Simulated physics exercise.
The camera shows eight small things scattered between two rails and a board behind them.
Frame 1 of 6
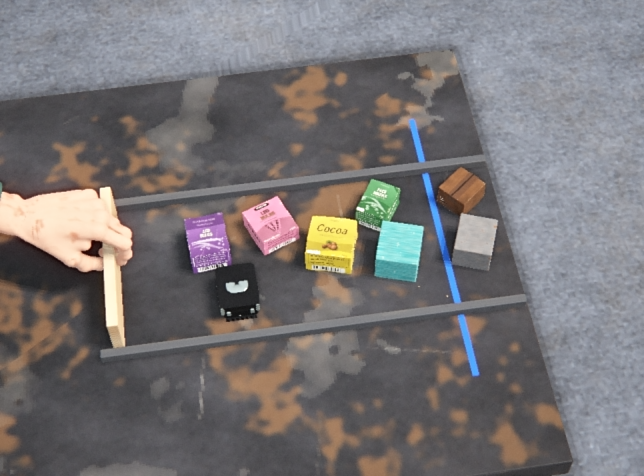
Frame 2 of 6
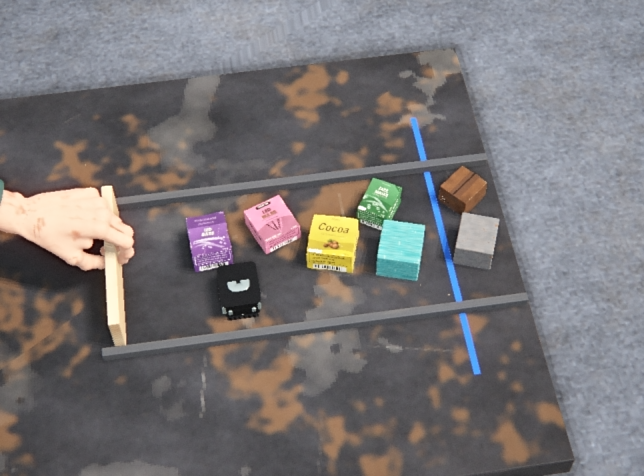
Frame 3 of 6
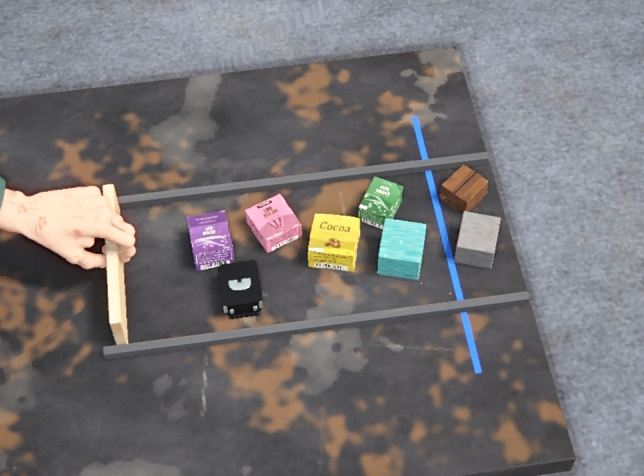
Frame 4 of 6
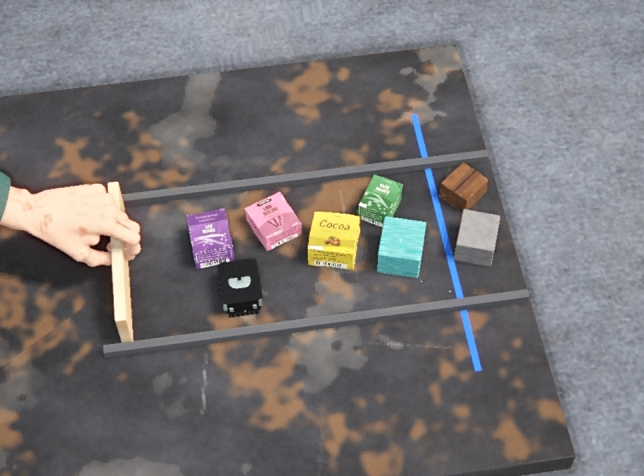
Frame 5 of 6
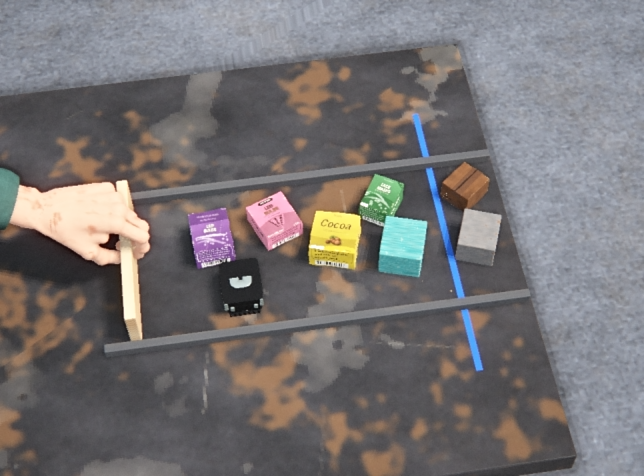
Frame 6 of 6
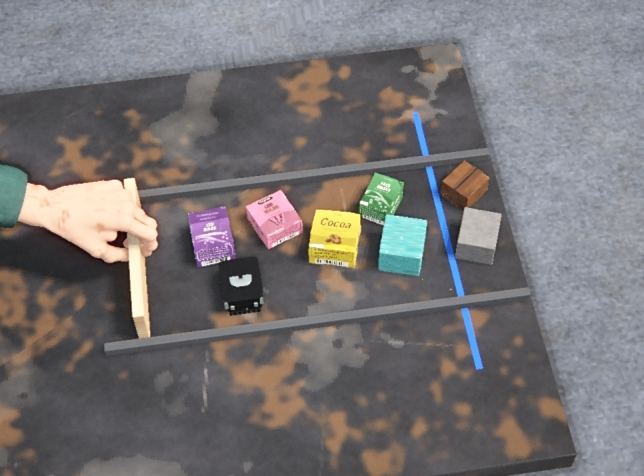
Hand sliding a wooden board slowly rightward between two rails towards scattered small boxes and blocks, which stay in place.
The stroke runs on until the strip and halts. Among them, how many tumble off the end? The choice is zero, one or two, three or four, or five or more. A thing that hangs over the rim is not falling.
Three up to four drop.
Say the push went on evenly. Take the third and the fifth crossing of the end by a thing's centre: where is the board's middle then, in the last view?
First about (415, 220), next about (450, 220).
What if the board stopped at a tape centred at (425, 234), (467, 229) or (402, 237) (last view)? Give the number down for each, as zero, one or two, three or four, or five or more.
In turn: Either three or four, more than four, either one or two.
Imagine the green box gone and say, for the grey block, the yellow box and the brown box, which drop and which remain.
Grey block: Down; yellow box: Still up; brown box: Down.
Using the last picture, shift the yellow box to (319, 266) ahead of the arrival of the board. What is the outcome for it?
Here the yellow box sits tight.
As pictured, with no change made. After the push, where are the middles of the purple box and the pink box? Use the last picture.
In the last picture the purple box sits around (456, 188) and the pink box around (490, 172).
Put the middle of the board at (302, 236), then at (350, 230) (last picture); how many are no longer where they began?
Moved so far: 6, then 8.
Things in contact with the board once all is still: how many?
It's touching 2 at the end.
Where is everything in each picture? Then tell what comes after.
In the first frame, brown box (461, 192); grey block (475, 242); turquoise block (399, 252); board (112, 267); tape (441, 238).
In the second frame, grey block (476, 241); pink box (272, 224).
In the third frame, turquoise block (402, 249); board (115, 264).
In the fourth frame, brown box (464, 188); purple box (211, 238).
In the fifth frame, grey block (478, 237); black case (242, 287).
In the sixth frame, brown box (465, 186); grey block (478, 236); turquoise block (403, 245); board (137, 257); tape (445, 231).
Soon after, none off yet; brown box at rest near (465, 186); grey block at rest near (478, 236); turquoise block at rest near (403, 245).
Then, none off yet; brown box moved a little near (479, 184); grey block moved a little near (492, 239); turquoise block moved about its own width near (447, 258).
At rest, the number that fall off is three or four; fallen, green box, grey block and brown box.
